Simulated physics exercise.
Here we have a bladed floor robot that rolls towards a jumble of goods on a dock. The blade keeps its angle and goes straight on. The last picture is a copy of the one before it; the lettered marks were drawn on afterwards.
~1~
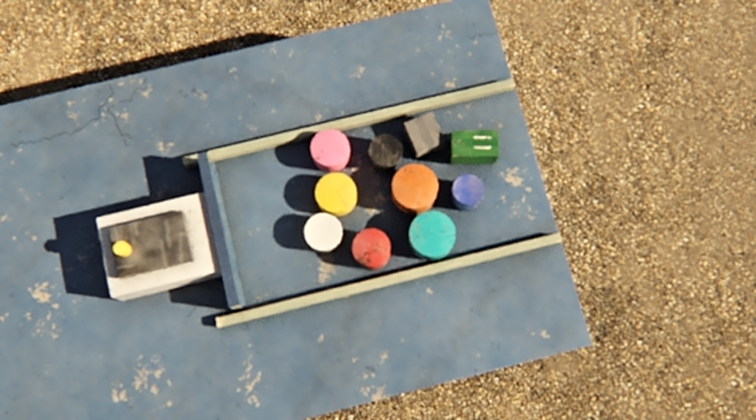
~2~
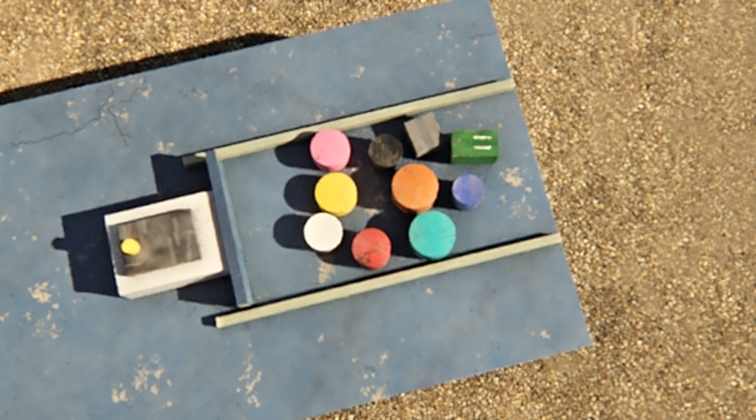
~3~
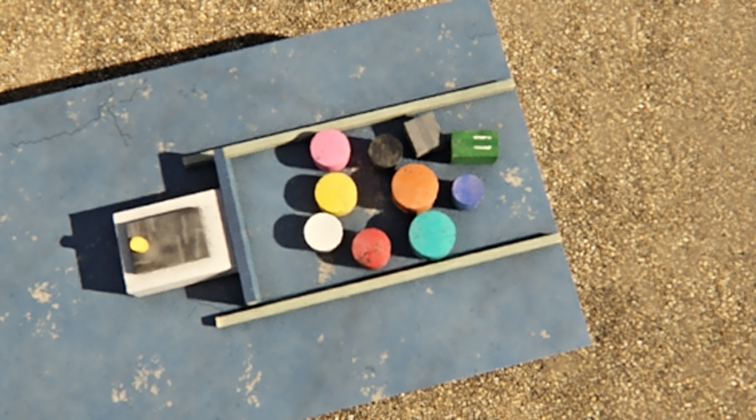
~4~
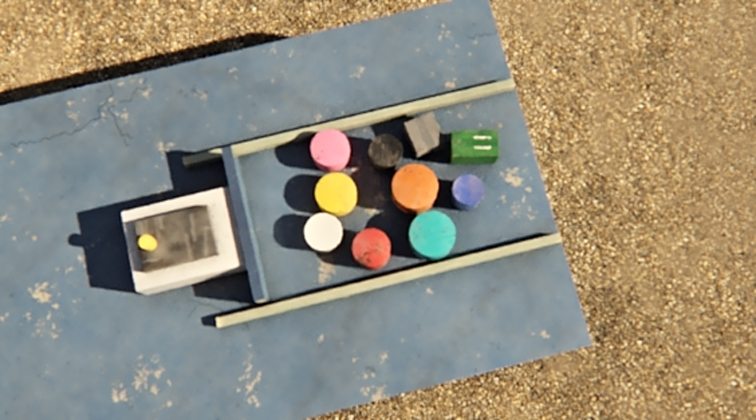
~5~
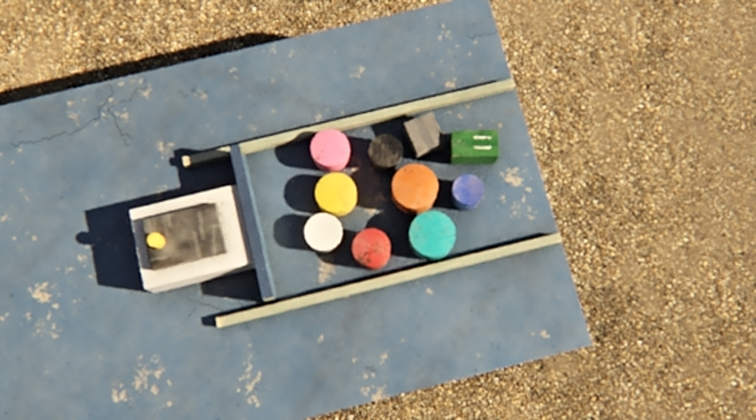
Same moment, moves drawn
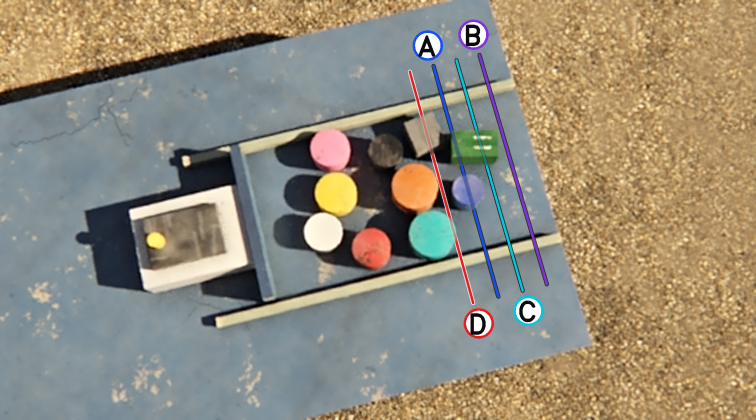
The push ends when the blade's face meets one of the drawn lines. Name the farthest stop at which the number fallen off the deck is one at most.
Stop at D.
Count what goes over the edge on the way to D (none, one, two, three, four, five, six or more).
In all, none.
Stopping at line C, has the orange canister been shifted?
By then, yes.
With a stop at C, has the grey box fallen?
Yes.
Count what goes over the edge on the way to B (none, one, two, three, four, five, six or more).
In all, six or more.
On the marked copy, A at (465, 178); B at (512, 166); C at (489, 172); D at (441, 184).
Taking D. A third of the way, robot (260, 218); red canister (379, 252); white pail (350, 227).
Two thirds of the way, robot (329, 201); green parcel (487, 146); blue pail (487, 193).
When it is over, robot (380, 189); blue pail (534, 187); green parcel (519, 140); none fallen.
As for the rest, A drops two; B drops six; C drops six.
